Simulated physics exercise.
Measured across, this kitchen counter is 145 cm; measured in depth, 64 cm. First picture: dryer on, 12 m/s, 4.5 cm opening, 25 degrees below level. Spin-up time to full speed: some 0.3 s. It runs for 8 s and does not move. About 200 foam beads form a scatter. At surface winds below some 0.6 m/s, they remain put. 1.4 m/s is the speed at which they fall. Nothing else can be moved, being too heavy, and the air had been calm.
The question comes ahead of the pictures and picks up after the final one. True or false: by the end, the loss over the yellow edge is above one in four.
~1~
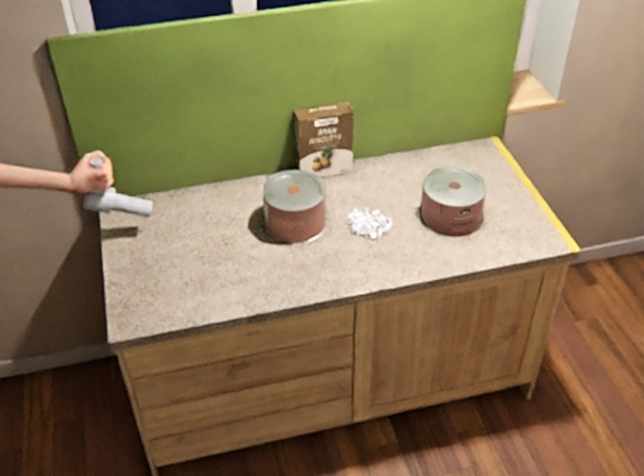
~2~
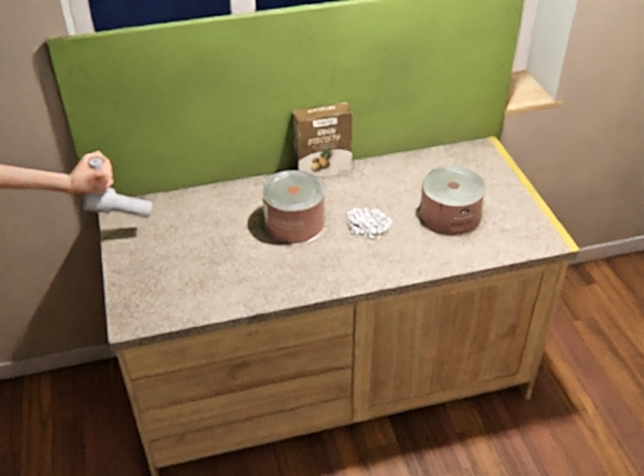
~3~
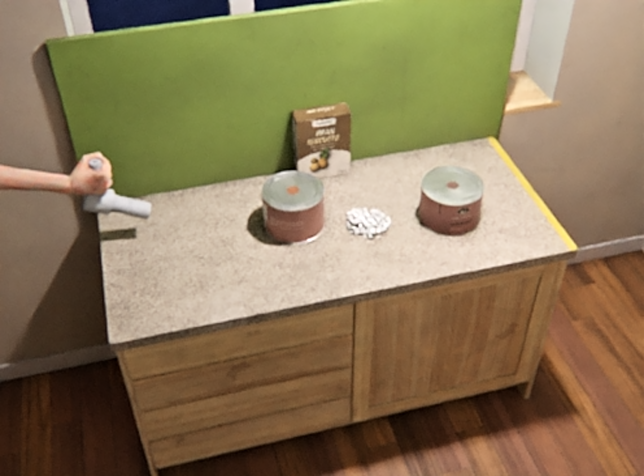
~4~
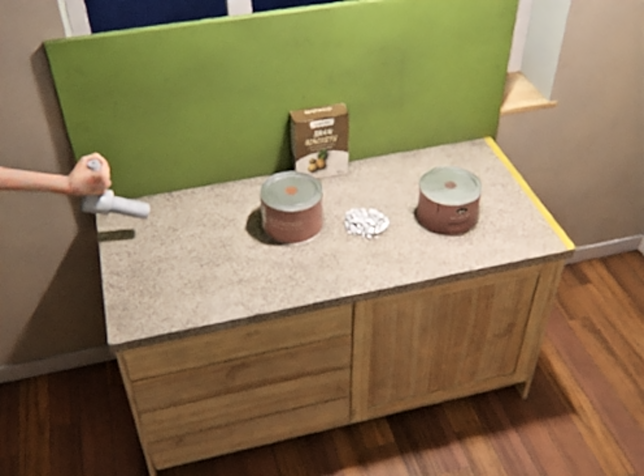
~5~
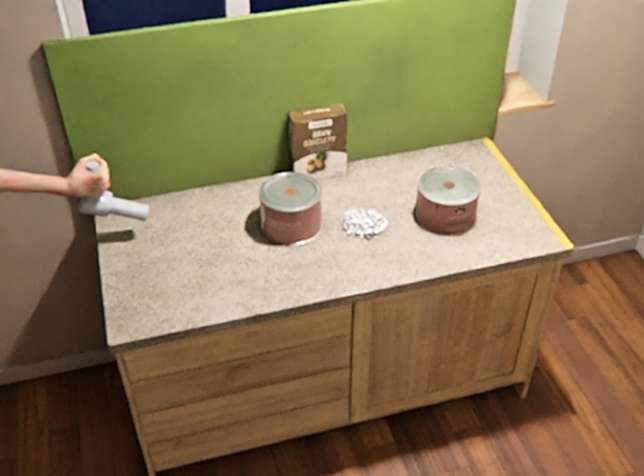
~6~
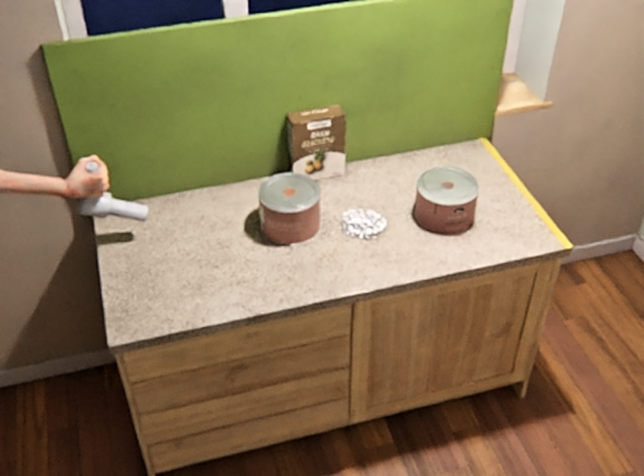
False.
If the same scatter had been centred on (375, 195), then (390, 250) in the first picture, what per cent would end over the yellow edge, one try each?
It goes 40 % first, then 0 %.
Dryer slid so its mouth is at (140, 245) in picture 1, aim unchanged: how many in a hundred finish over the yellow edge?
Then around 70 percent.
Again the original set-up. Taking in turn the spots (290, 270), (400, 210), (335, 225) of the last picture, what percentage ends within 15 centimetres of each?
Roughly 0 %, 40 % and 100 %, in that order.
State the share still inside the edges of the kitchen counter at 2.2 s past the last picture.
That comes to roughly 100 % remaining.
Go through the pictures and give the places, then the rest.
In the first frame, the middle of the foam beads is near (367, 225), none has stirred yet and the mouth of the dryer is at (150, 210).
In the second frame, the middle of the foam beads is near (367, 223), none has stirred yet and the yellow edge is centred on (533, 188).
In the third frame, the middle of the foam beads is near (366, 223), none has stirred yet, the top of a large tin is at (293, 190) and the top of a large tin is at (453, 185).
In the fourth frame, the middle of the foam beads is near (364, 223) and none has stirred yet.
In the fifth frame, the middle of the foam beads is near (363, 224) and none has stirred yet.
In the sixth frame, the middle of the foam beads is near (362, 224) and none has stirred yet.
Then, 1.2 s after the last picture, 0 % are over the yellow edge; the middle of those still in play is near (362, 224); 98 % have settled or left.
Then, 2.2 s after the last picture, 0 % are over the yellow edge; the middle of those still in play is near (362, 224); 98 % have settled or left.
Then, 4.1 s after the last picture, 0 % are over the yellow edge; the middle of those still in play is near (362, 224); 98 % have settled or left.
Then, 7.7 s after the last picture, at the end, 0 % are over the yellow edge; the middle of those still in play is near (362, 224).
